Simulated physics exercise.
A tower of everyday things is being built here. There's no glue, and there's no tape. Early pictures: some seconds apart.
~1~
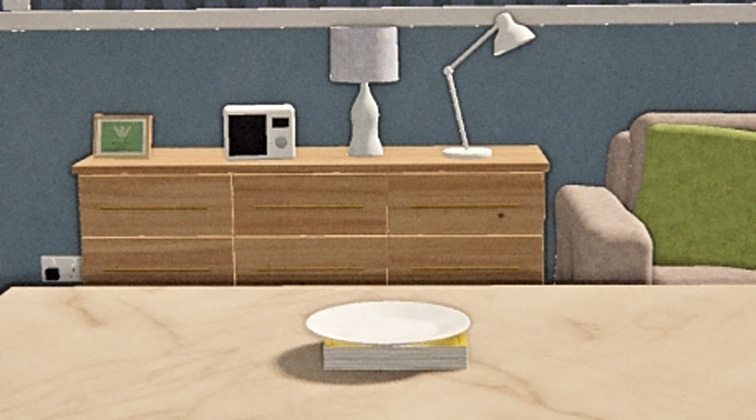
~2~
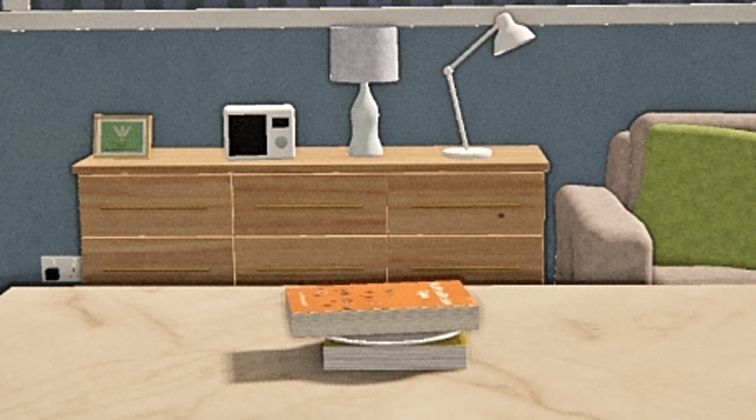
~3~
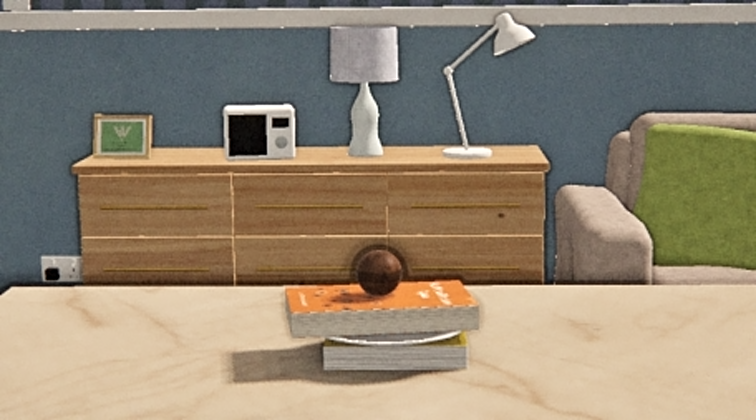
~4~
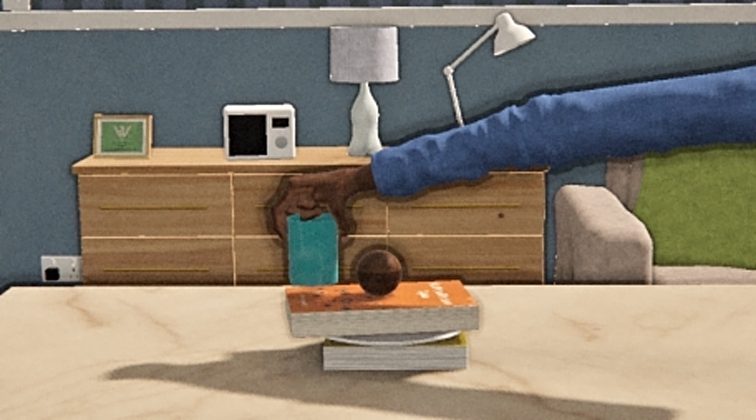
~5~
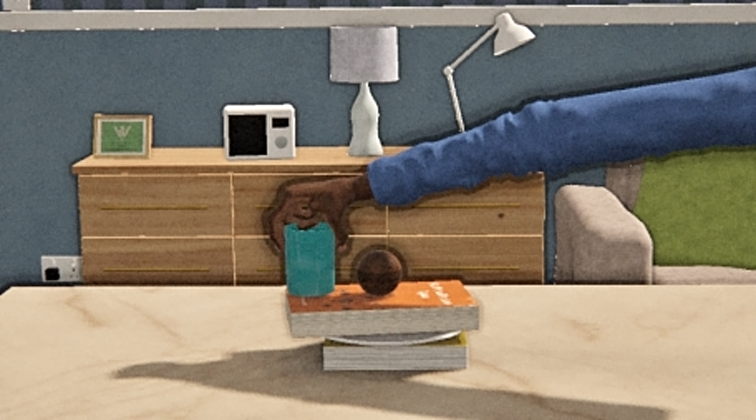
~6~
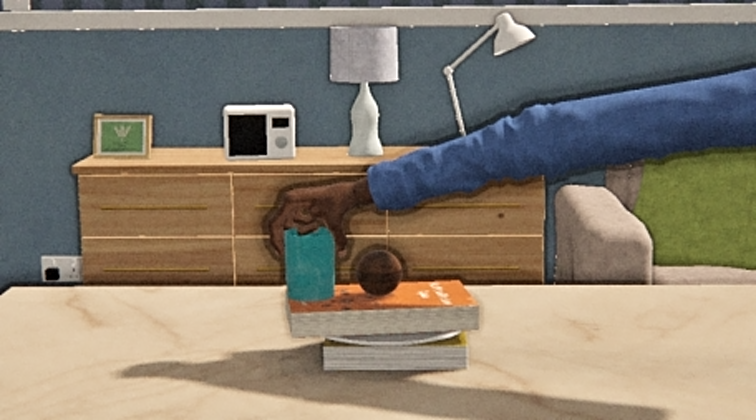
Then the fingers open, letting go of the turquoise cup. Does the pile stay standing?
Yes.
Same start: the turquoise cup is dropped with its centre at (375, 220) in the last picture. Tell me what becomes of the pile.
Observed: Pile falls.
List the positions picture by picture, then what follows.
In the first frame, the last thing is not in view yet.
In the second frame, the last thing is not in view yet.
In the third frame, the last thing is not in view yet; orange book (379, 308).
In the fourth frame, coming down; turquoise cup (313, 250).
In the fifth frame, coming down; turquoise cup (310, 259); orange book (379, 308).
In the sixth frame, set down, still held; turquoise cup (310, 264).
Then, 0.30 s on from there, no change.
Then, 0.80 s on from there, turquoise cup resting near (310, 265).
In the end, all 5 unmoved. At the end, from the last picture's camera, turquoise cup near (310, 265). The pile stays up.
